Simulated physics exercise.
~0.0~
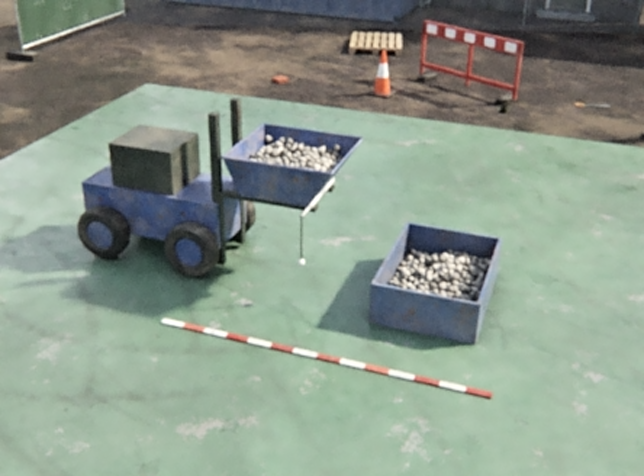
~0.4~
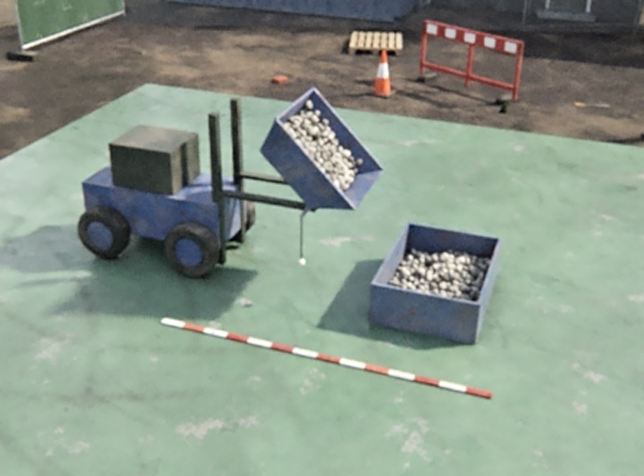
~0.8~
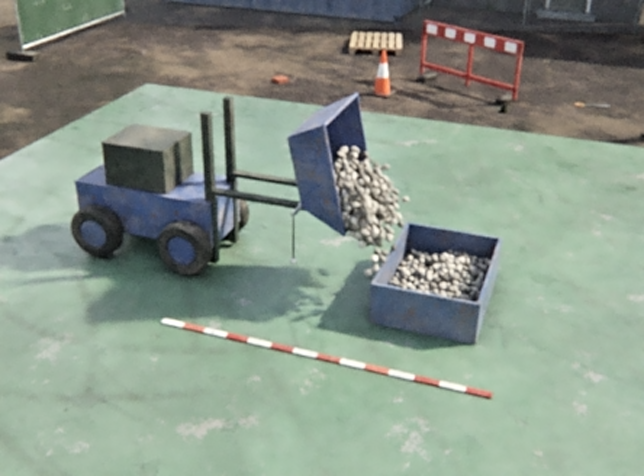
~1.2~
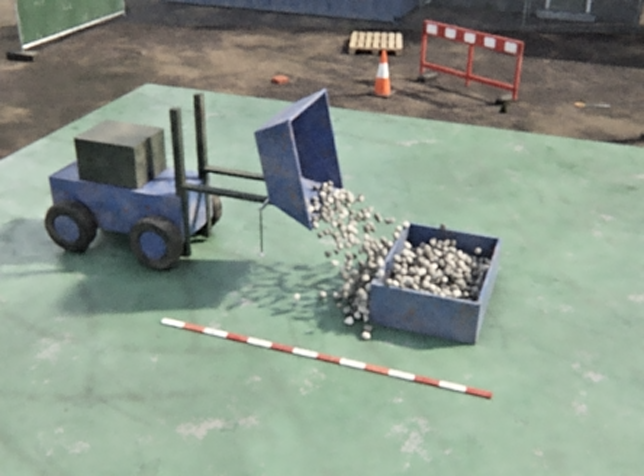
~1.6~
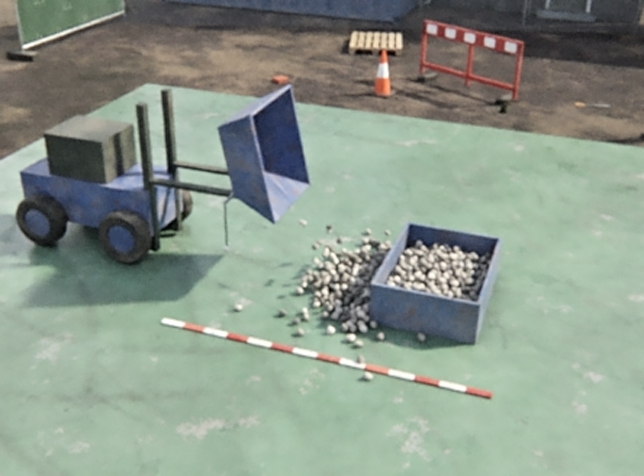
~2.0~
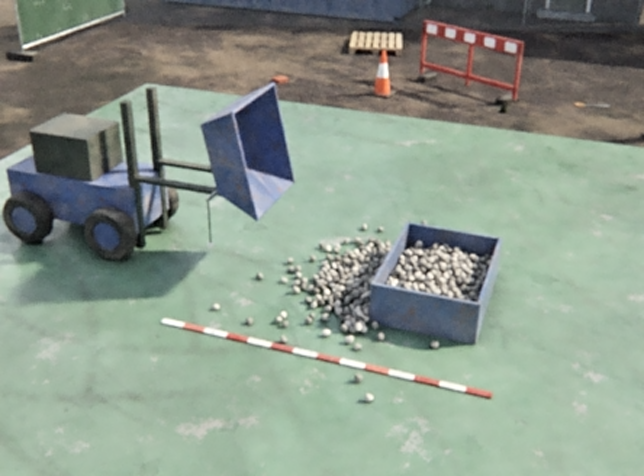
On a green floor, a blue machine tips stones partly into a bin while backing left.
